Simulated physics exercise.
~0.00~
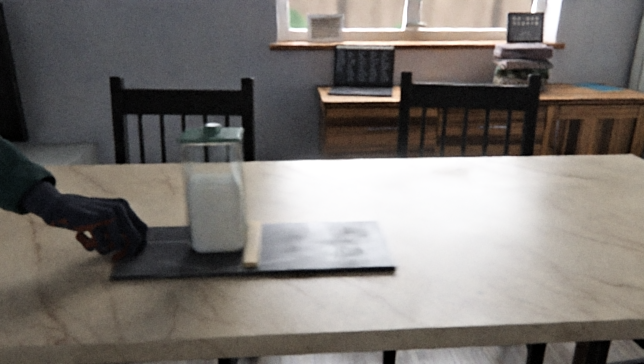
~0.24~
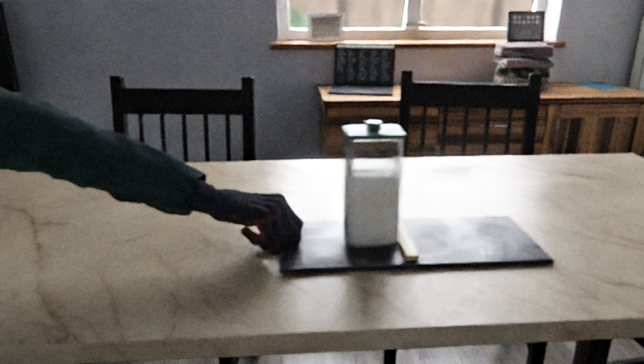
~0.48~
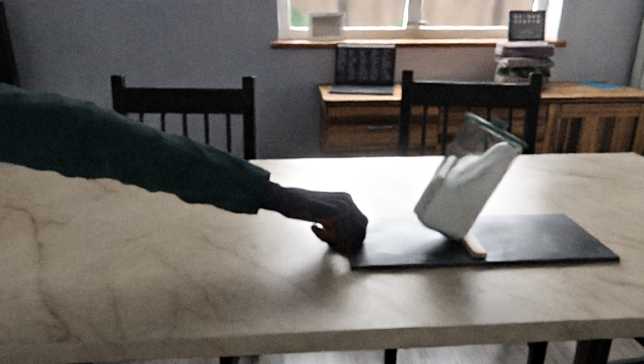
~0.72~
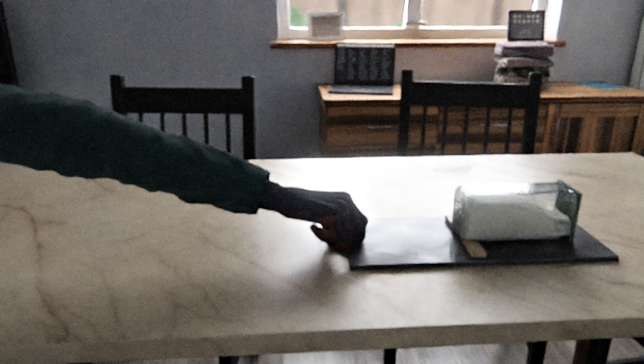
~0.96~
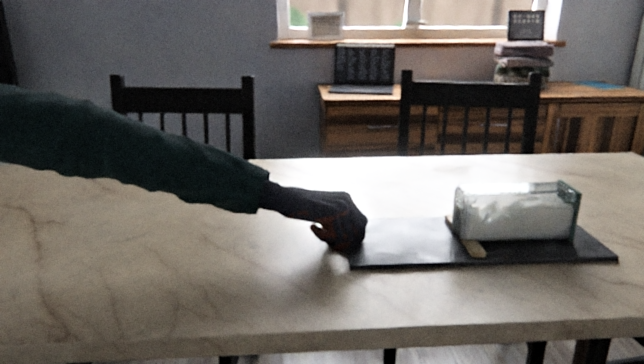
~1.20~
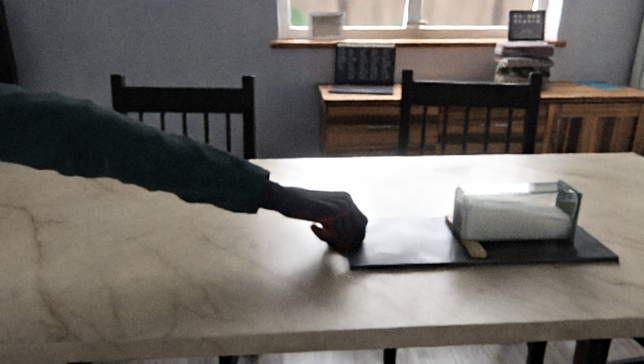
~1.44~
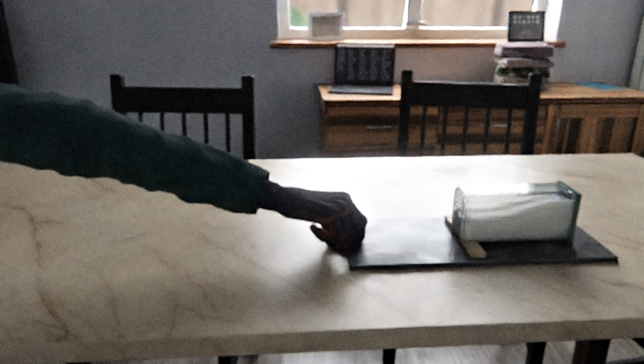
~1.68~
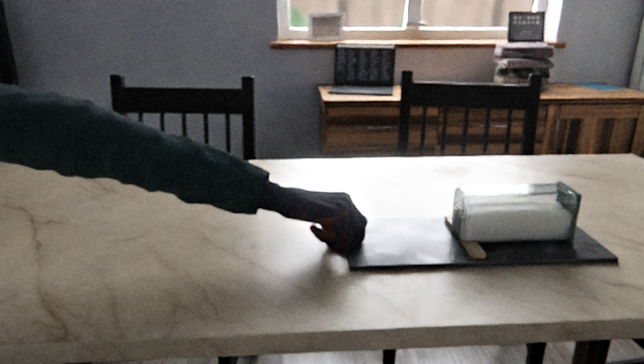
Square glass bottle of white liquid tipping over rightward as a hand slides its dark board right and stops, ending on its side.
